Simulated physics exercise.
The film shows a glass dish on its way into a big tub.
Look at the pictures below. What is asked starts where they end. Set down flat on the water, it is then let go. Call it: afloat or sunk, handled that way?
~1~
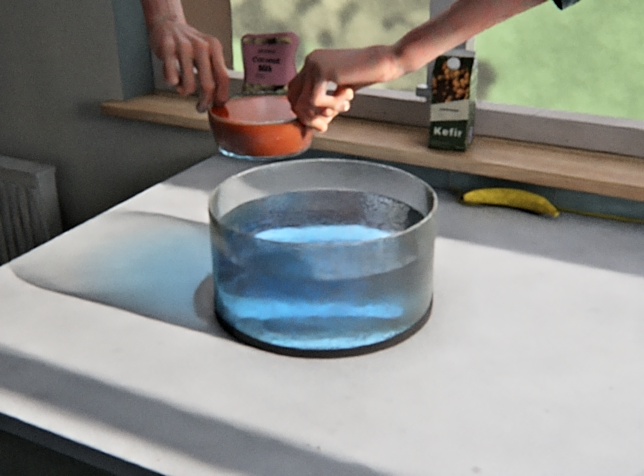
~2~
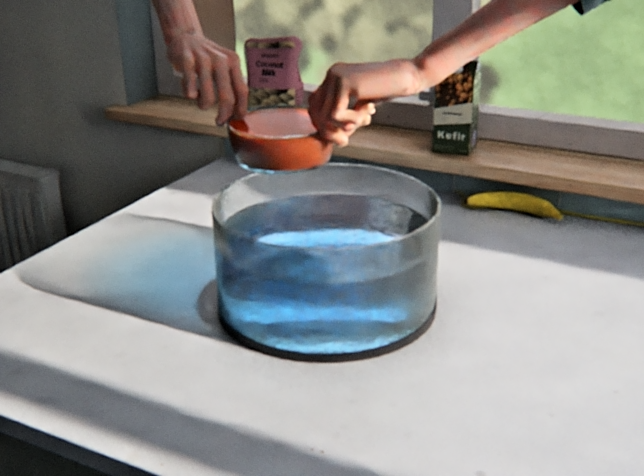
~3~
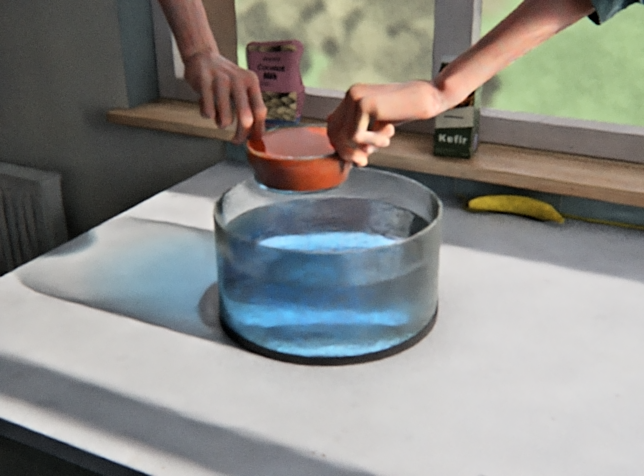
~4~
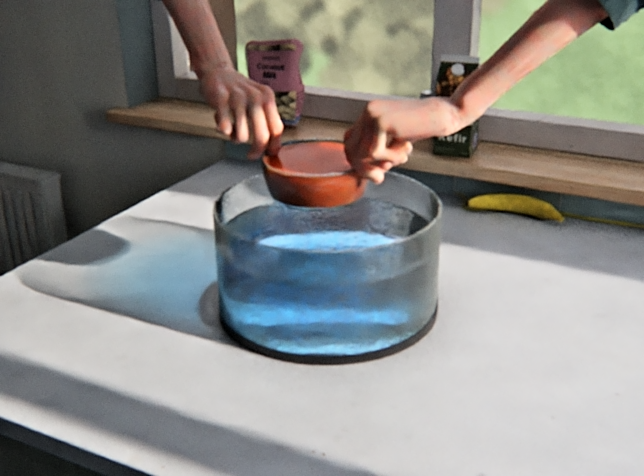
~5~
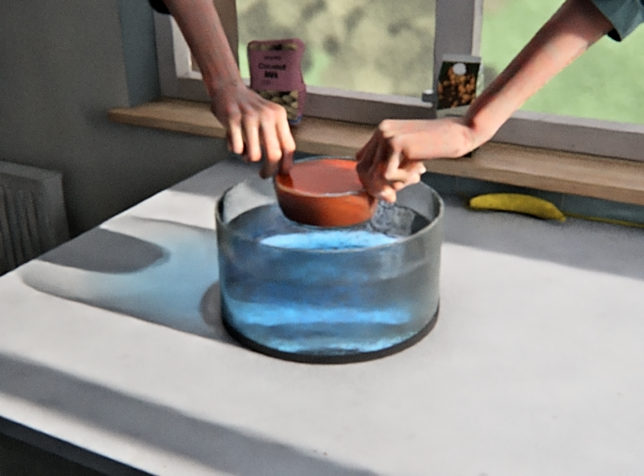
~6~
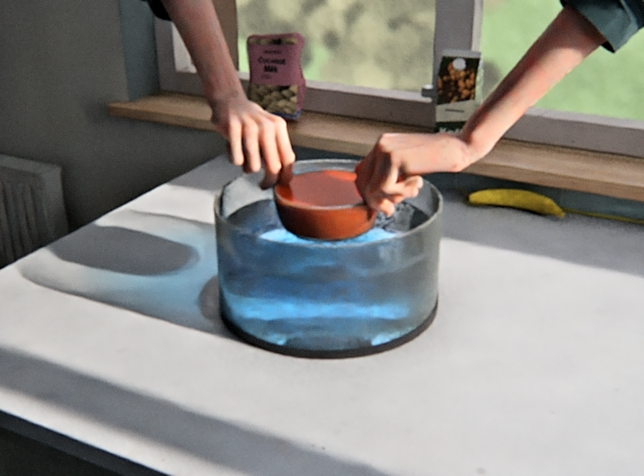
Sunk.
Next, the dish dips into the water.
After that, water pours in over its rim.
Finally, the dish lies on the bottom.
